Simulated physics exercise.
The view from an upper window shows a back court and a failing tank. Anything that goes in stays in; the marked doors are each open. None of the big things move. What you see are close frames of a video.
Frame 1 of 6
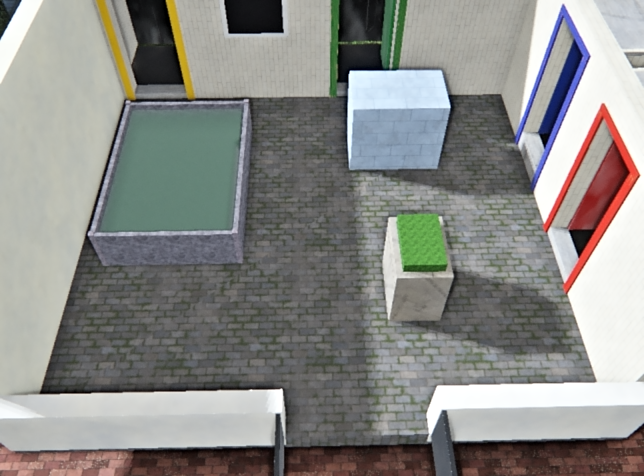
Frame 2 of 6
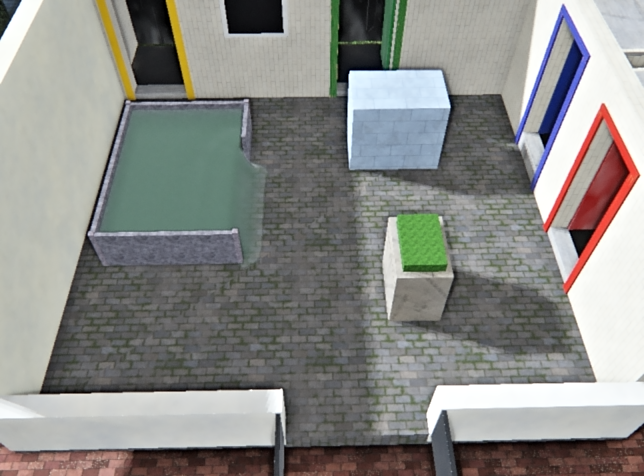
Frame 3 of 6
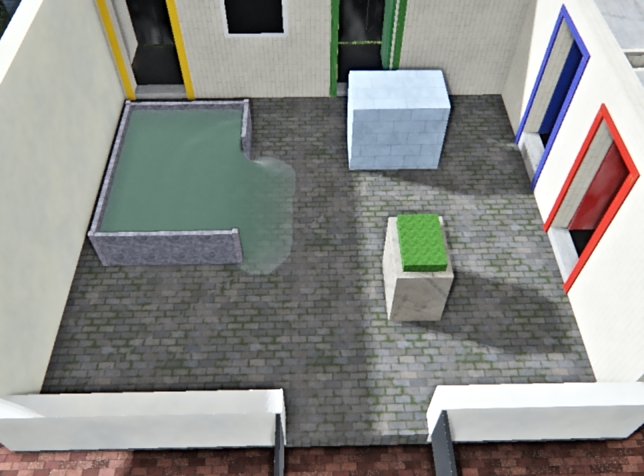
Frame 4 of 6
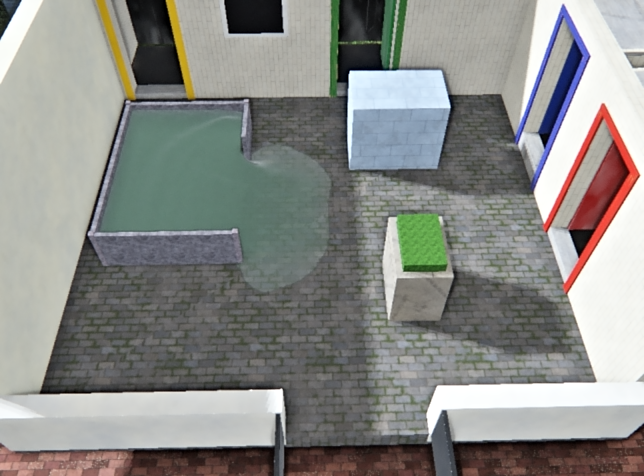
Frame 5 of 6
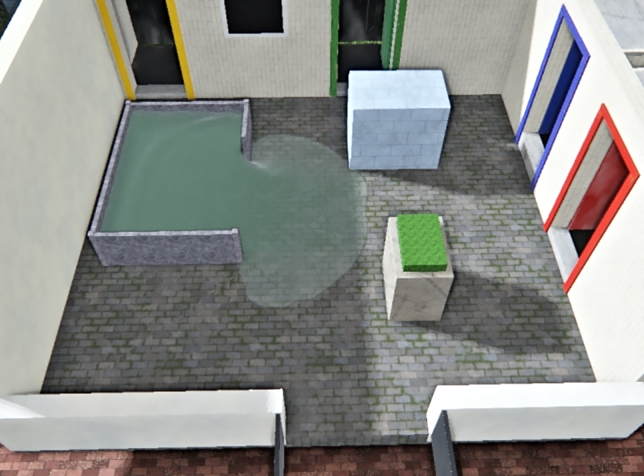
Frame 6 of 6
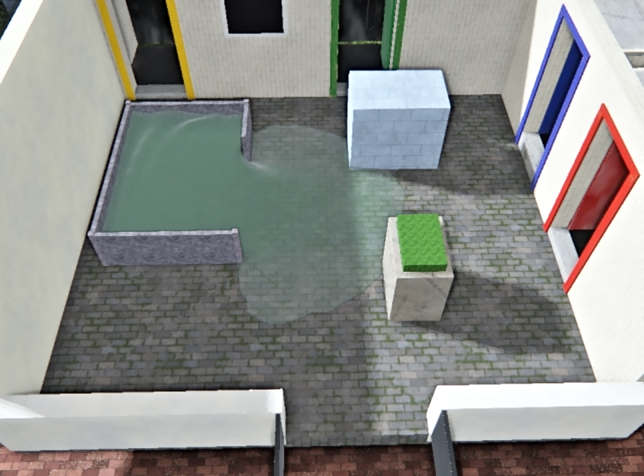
In a walled back court, an open tank of green water sat still, then its right side gave way and water poured out, spreading rightward across the paving toward two blocks.
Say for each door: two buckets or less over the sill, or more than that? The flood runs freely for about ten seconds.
Green door - two or less, blue door - two or less, yellow door - two or less, red door - more.
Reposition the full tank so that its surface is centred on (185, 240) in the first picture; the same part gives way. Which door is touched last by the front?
The one you want is the one in yellow.
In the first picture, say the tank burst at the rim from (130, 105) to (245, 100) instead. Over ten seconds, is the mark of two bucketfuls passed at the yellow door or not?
My guess is that the yellow door surpasses the threshold.
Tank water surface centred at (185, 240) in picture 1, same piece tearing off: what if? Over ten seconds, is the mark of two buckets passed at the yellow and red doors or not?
Yellow door falls short, red door falls short.
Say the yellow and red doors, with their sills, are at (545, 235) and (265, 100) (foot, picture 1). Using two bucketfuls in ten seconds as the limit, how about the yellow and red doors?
Short version: The yellow door tops the limit and the red door stays within the limit.
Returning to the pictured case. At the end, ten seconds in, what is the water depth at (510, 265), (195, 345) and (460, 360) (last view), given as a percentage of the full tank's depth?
Going place by place: 10 %, 6 % and 10 %.
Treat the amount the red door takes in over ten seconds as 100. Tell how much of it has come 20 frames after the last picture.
Roughly 80 per cent.
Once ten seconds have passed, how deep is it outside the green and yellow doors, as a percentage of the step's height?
I'd put it at close to 60 and 100 per cent.
A moment on, water covers 35 % of the floor; the green door wet at the sill, nothing in, the blue door not reached, the yellow door not reached, the red door not reached.
Next, water covers 50 % of the floor; the green door wet at the sill, nothing in, the blue door wet at the sill, nothing in, the yellow door not reached, the red door over two buckets in.
Then, water covers 65 % of the floor; the green door wet at the sill, nothing in, the blue door wet at the sill, nothing in, the yellow door not reached, the red door far over two buckets in.
Later, water covers 80 % of the floor; the green door under two buckets in, the blue door wet at the sill, nothing in, the yellow door wet at the sill, nothing in, the red door far over two buckets in.
In the end, water covers 95 % of the floor; the green door under two buckets in, the blue door wet at the sill, nothing in, the yellow door under two buckets in, the red door far over two buckets in.
